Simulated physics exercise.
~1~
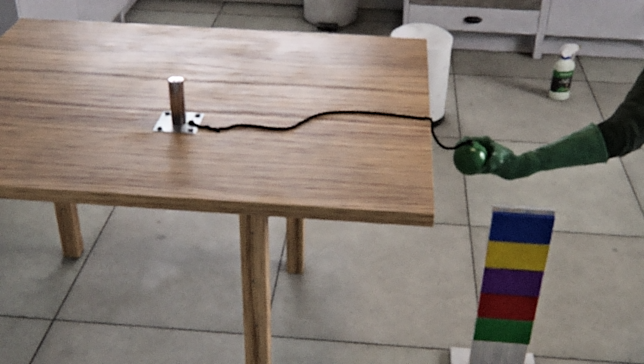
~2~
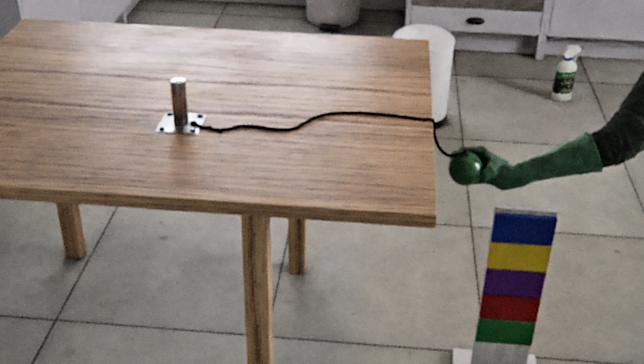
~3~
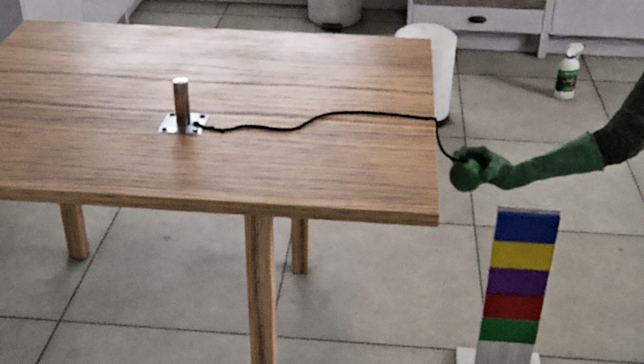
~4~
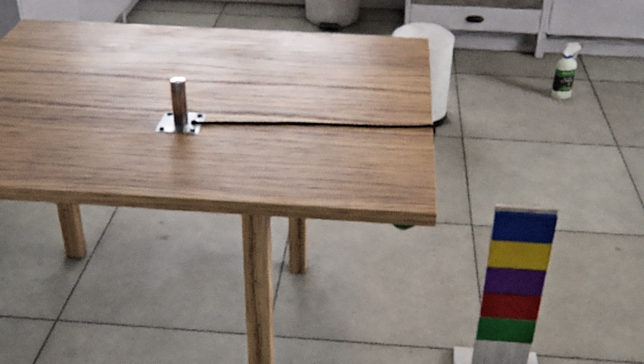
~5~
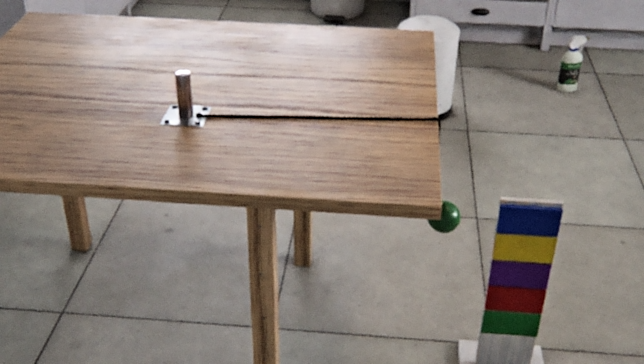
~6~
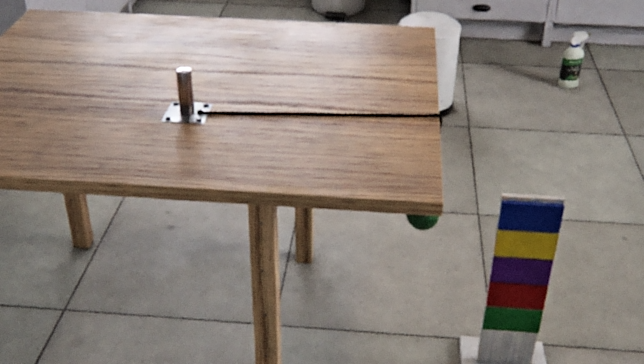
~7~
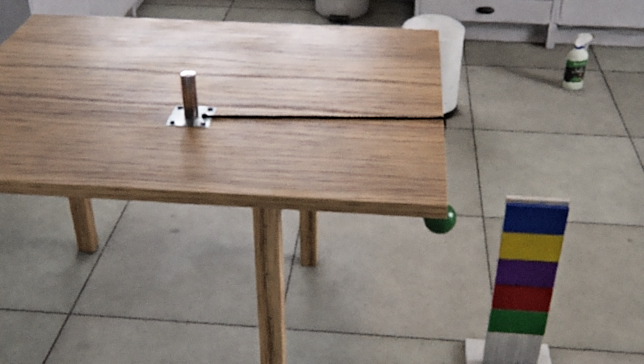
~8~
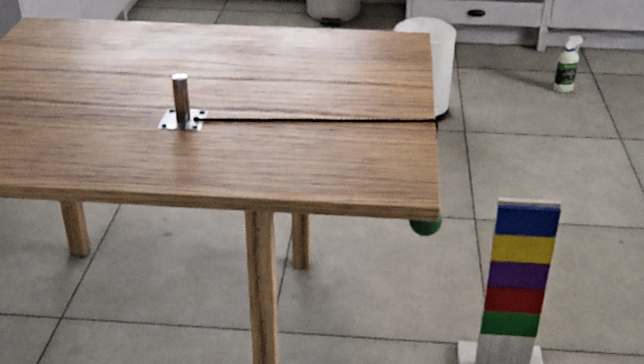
In the video, a gloved hand holds a green apple beside a wooden table, tethered by a dark cord to a metal post, then lets go and withdraws. The apple drops, swings slightly beneath the table's edge, and ends hanging there, level with the blue band.
